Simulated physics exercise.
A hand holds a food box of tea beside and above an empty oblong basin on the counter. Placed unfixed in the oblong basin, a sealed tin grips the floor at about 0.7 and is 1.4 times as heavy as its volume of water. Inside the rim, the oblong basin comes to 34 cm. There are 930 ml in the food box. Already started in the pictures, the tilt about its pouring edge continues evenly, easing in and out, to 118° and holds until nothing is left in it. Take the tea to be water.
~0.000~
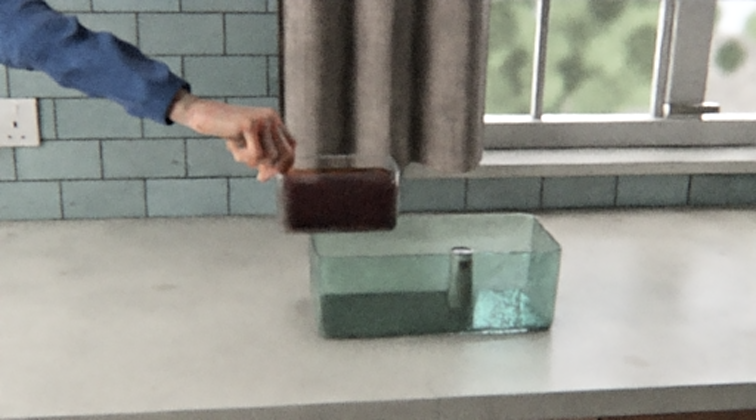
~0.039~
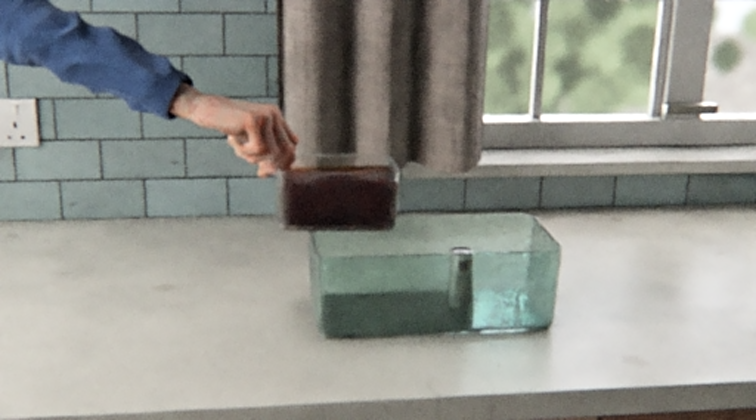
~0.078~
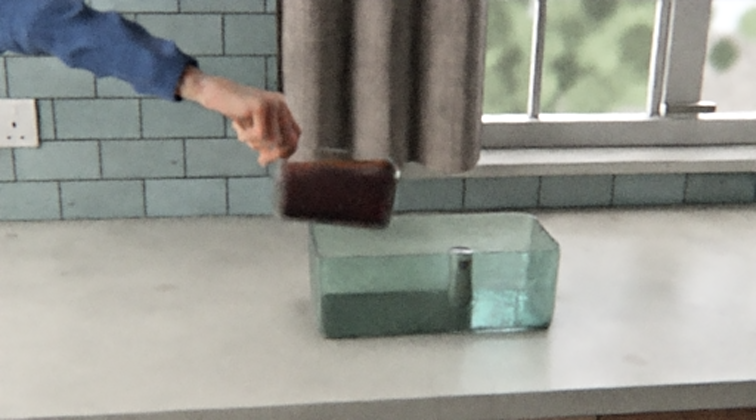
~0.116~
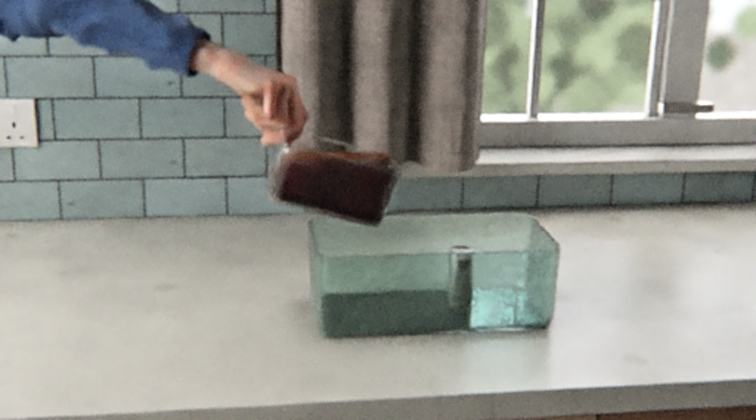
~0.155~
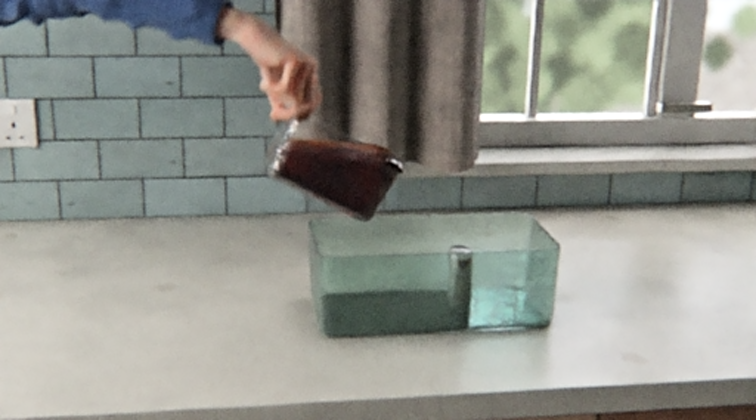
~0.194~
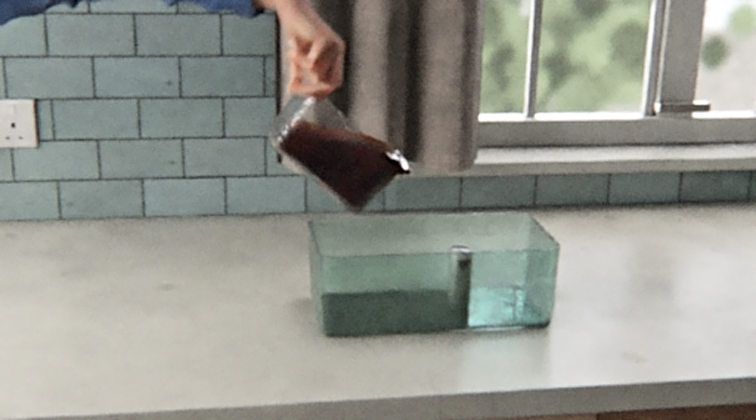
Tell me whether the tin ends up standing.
It will stay erect.
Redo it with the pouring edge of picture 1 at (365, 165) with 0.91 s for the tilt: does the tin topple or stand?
After that, the tin overturns.
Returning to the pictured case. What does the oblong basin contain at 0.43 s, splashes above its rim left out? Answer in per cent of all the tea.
Roughly 16 percent of it.
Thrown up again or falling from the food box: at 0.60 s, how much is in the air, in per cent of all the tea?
Something like 8 per cent is in the air then.
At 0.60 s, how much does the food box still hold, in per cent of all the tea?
I'd say some 2 per cent remains.
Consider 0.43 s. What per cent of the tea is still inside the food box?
Roughly 36 per cent.
By 0.43 s the tilt is 115° and 36 per cent is still to pour; the tin stands where it began.
By 0.60 s the tilt is 118° and 2 per cent is still to pour; the tin stands where it began.
By 0.78 s the tilt is 118° and 0 per cent is still to pour; the tin stands where it began.
By 0.98 s the tilt is 118° and 0 per cent is still to pour; the tin stands where it began.
At rest the tin stands where it began.
